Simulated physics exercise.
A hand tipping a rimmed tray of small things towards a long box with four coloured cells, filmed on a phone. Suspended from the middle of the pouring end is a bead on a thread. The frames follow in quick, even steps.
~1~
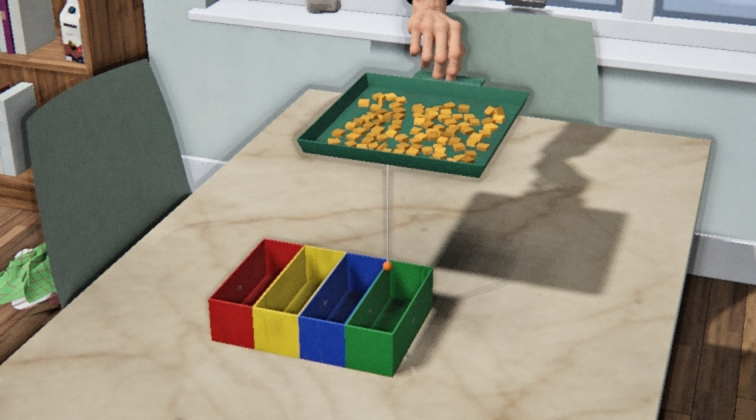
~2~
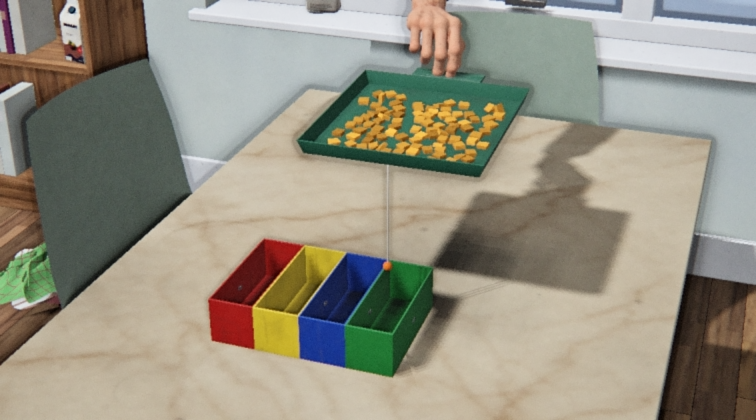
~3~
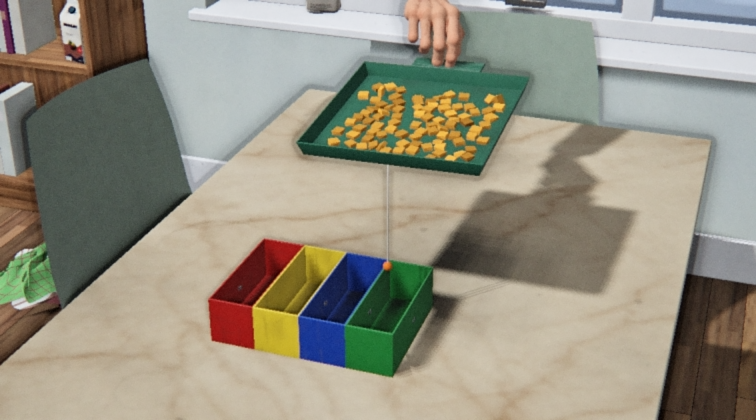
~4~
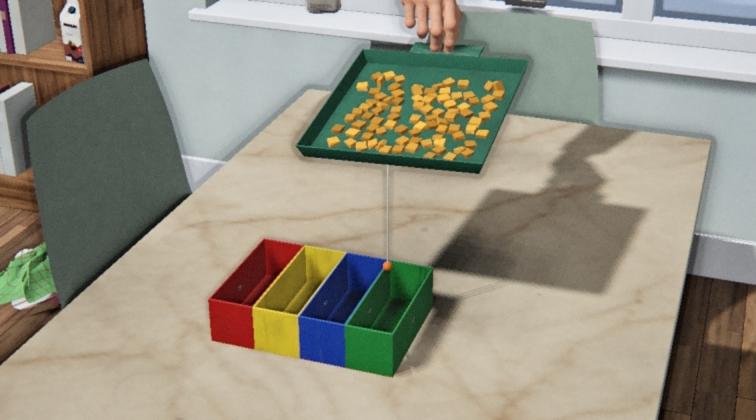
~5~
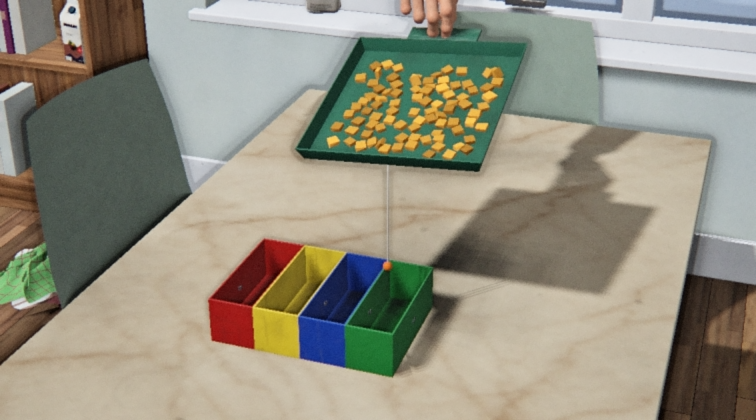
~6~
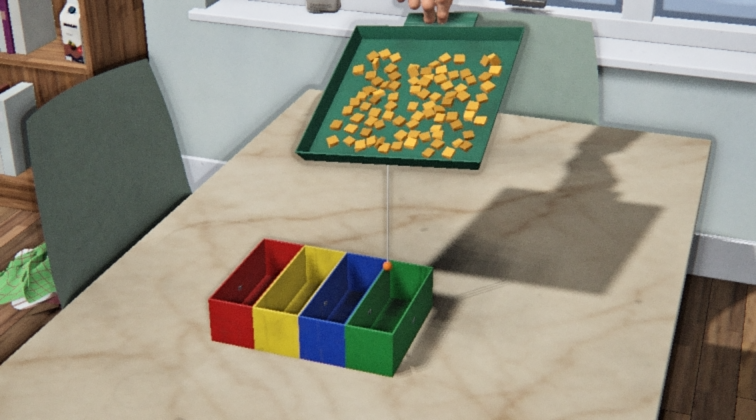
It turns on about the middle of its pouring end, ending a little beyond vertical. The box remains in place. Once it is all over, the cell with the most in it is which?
It is the yellow cell that has the most.
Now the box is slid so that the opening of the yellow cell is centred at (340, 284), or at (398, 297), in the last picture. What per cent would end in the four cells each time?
Try 1: Some 100 %; try 2: Some 40 %.
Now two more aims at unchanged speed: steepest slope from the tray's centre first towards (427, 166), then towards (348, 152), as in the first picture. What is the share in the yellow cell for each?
Respectively 0 and 80 in a hundred.
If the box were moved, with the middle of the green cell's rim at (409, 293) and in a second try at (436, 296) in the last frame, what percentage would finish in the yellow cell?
In the first position around 40 percent, in the second around 30 percent.
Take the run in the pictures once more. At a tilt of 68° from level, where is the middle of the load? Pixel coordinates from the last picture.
Somewhere about pixel (359, 145).
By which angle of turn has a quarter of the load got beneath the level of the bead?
My estimate is some 90 degrees.
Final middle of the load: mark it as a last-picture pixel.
It settles centred around (310, 322).
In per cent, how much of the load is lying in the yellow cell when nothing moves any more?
Somewhere around 50 percent, I'd say.
Shortly afterwards, tray tipped steeply; all but a few on the tray; a little falling or outside the box.
Next, tray tipped past a quarter turn; only a few on the tray; near a third in the yellow cell; a little in the blue cell; a little in the green cell; only a few in the red cell; near a third falling or outside the box.
Some moments later, tray tipped past a quarter turn; near half in the yellow cell; near a quarter in the blue cell; a little in the green cell; a little in the red cell; only a few falling or outside the box.
In the end, tray tipped past a quarter turn; near half in the yellow cell; near a quarter in the blue cell; a little in the green cell; a little in the red cell; only a few outside the box.
